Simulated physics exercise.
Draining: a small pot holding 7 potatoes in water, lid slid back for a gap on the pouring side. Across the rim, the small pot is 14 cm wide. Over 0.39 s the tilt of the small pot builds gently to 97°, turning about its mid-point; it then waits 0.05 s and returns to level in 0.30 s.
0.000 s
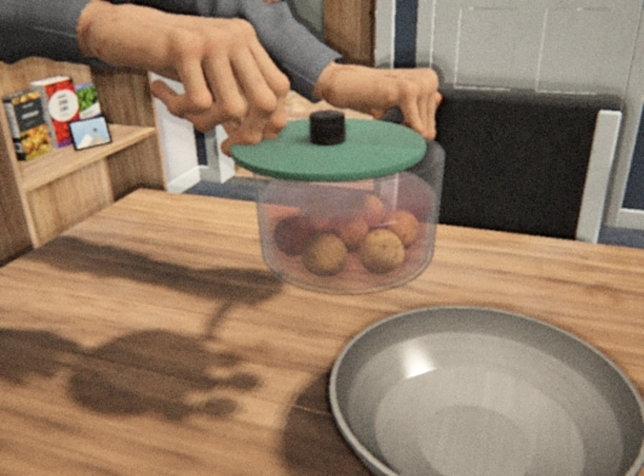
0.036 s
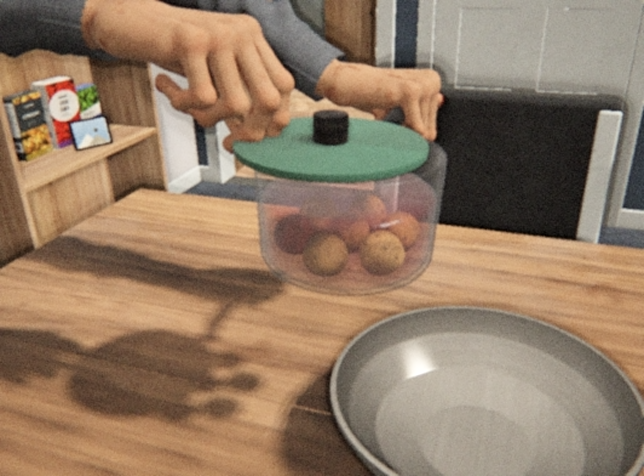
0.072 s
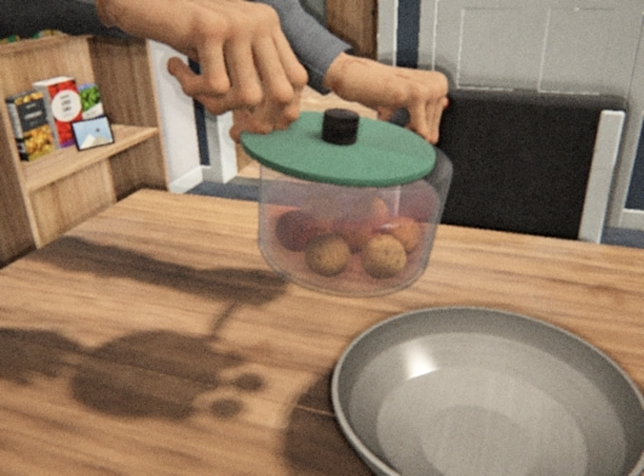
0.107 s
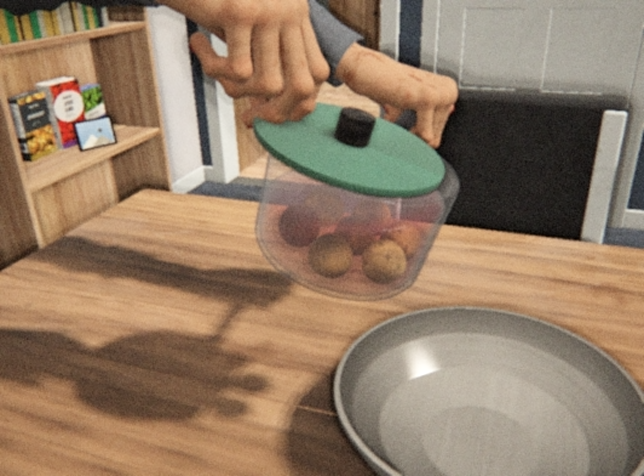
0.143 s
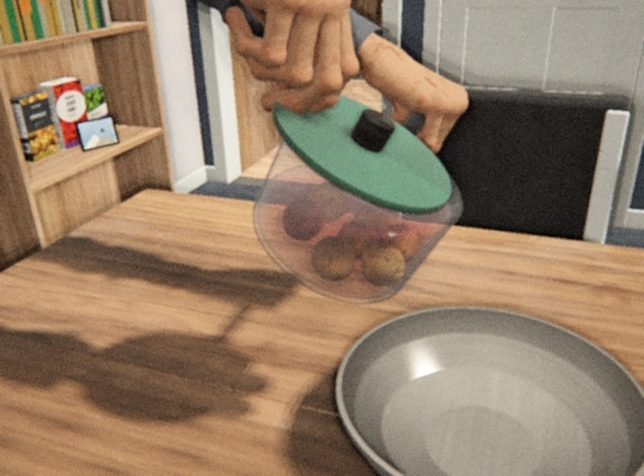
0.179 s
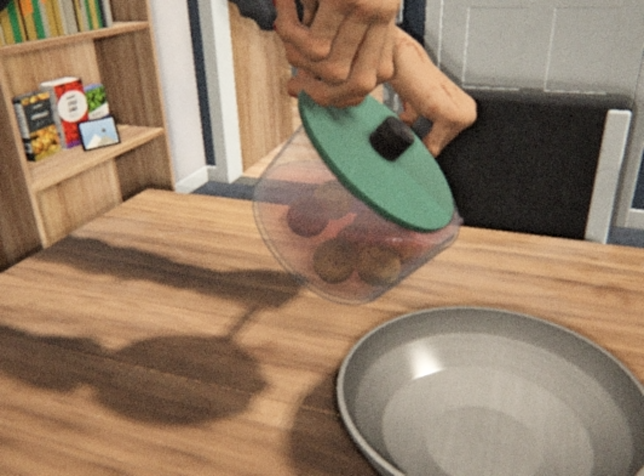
Two hands tilting a clear pot of potatoes under a green lid steadily to the right, above a wooden table beside a grey pan.
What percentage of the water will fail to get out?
About 52 per cent.
After 0.32 s the tilt is 90° and 81 per cent of the water is still in the small pot.
After 0.42 s the tilt is 97° and 67 per cent of the water is still in the small pot.
After 0.53 s the tilt is 76° and 56 per cent of the water is still in the small pot.
After 0.65 s the tilt is 20° and 52 per cent of the water is still in the small pot.
In the end 52 per cent of the water is still in the small pot.
